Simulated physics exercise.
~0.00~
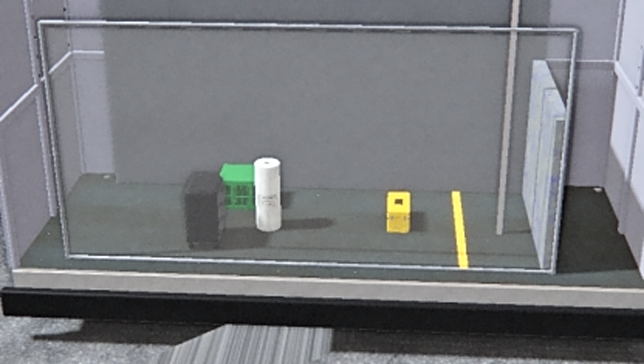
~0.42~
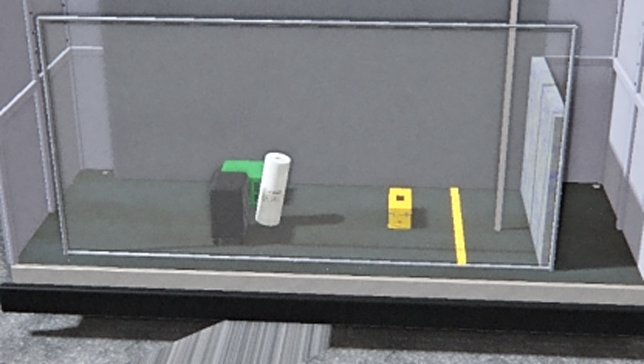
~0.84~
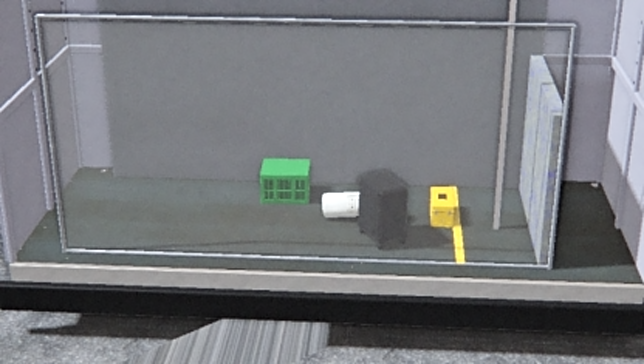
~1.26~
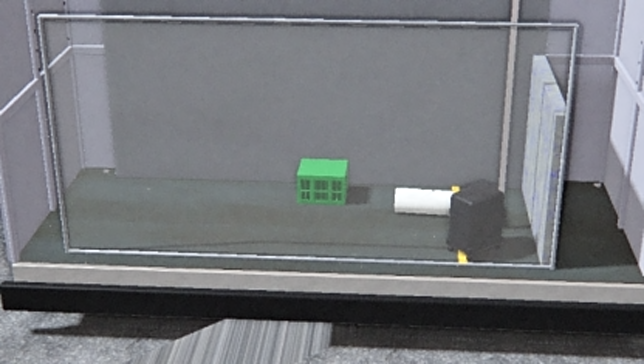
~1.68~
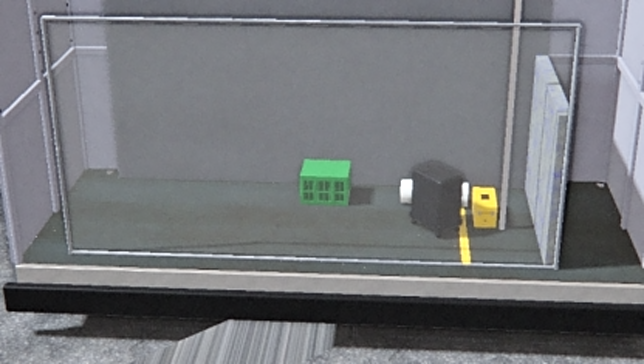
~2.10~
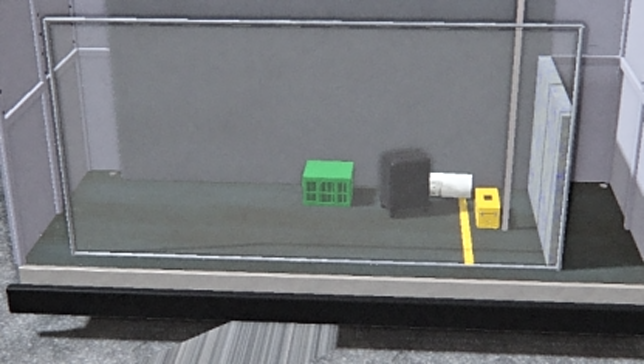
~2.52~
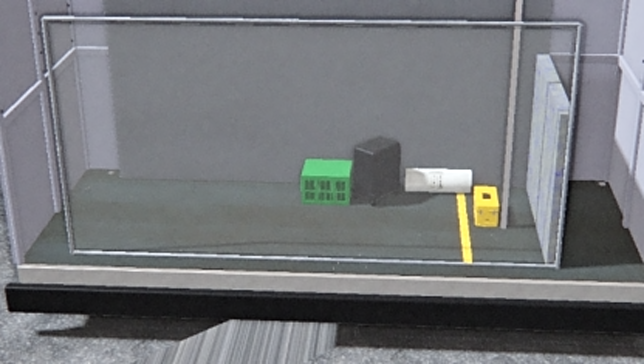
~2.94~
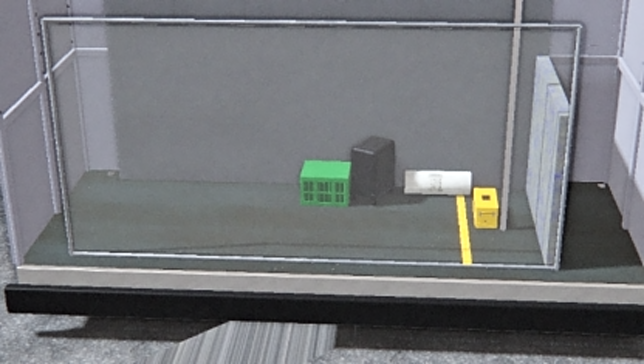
A white roll tipped onto its side as it, a black case, a green crate and a yellow box slid right; the case then drifted back left beside the crate, leaving only the yellow box past the yellow line.
